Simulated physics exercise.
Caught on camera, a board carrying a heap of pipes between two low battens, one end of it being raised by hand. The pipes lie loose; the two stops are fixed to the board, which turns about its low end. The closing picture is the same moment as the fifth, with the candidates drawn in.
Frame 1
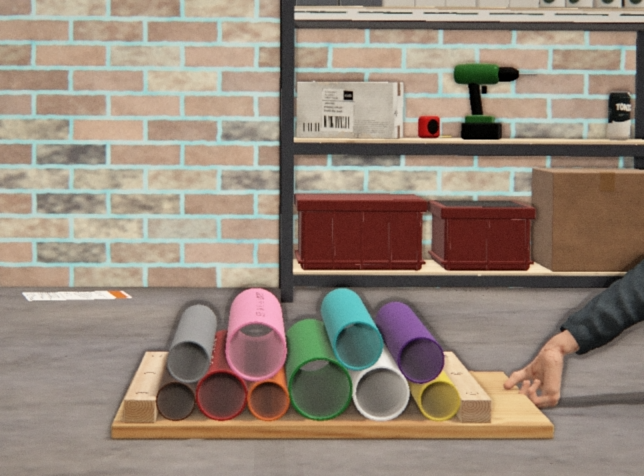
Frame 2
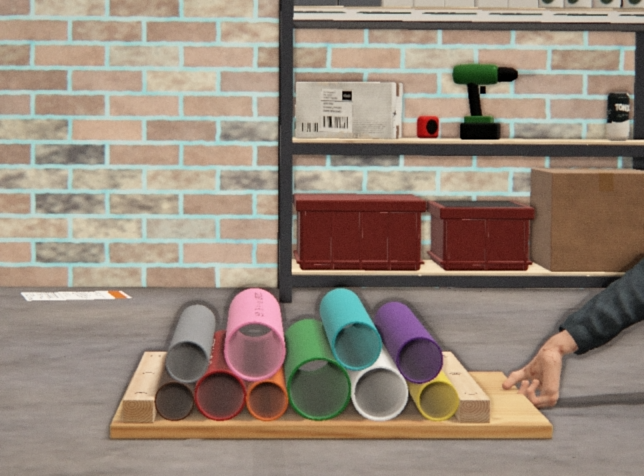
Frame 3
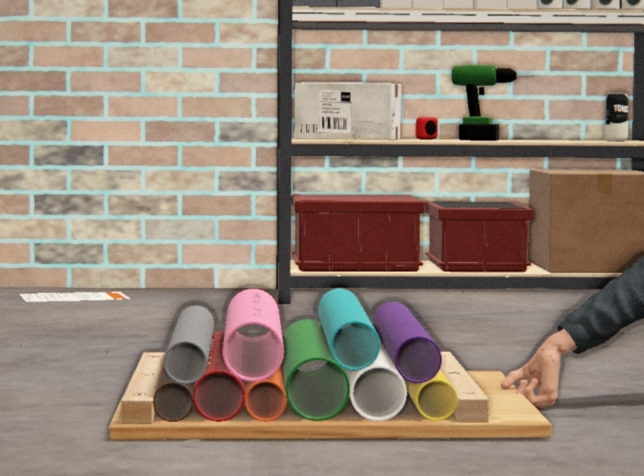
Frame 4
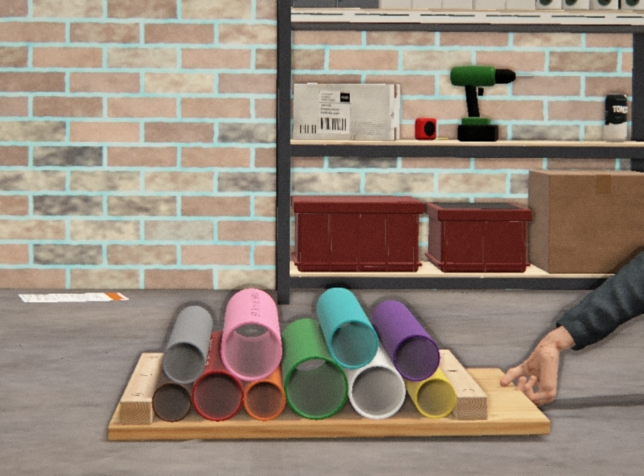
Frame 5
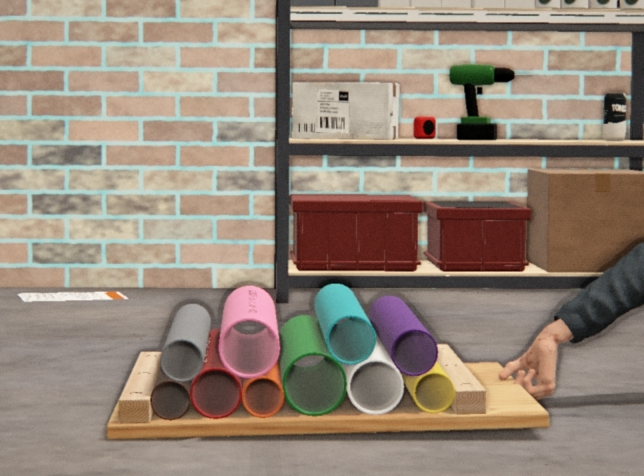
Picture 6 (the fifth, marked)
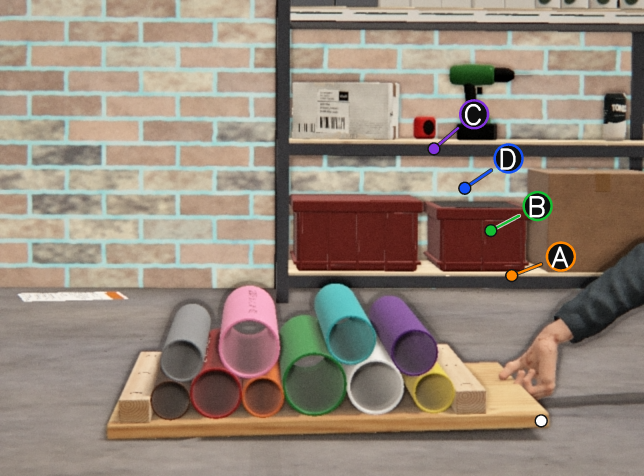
A pile of colorful pipes sat stacked between two low battens on a wooden board, barely shifting, while a hand from the right held the board's end and the view drifted very slightly.
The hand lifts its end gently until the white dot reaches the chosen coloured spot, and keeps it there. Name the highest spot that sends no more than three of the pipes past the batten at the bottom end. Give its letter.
It can be raised to C.
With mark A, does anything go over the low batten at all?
Yes, at A.
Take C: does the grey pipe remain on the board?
No, with C.
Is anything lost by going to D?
Yes.
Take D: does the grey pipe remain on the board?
The grey pipe: No.
On the marked copy, A at (512, 275); B at (491, 231); C at (434, 149); D at (465, 188); the white dot at (541, 421).
Taking C. A third of the way, board at 21°.
Two thirds of the way, board at 40°.
When it is over, board at 41°, three over the low batten (pink, grey, turquoise).
As for the rest, A one over the low batten (grey); B one over the low batten (grey); D one over the low batten (grey).
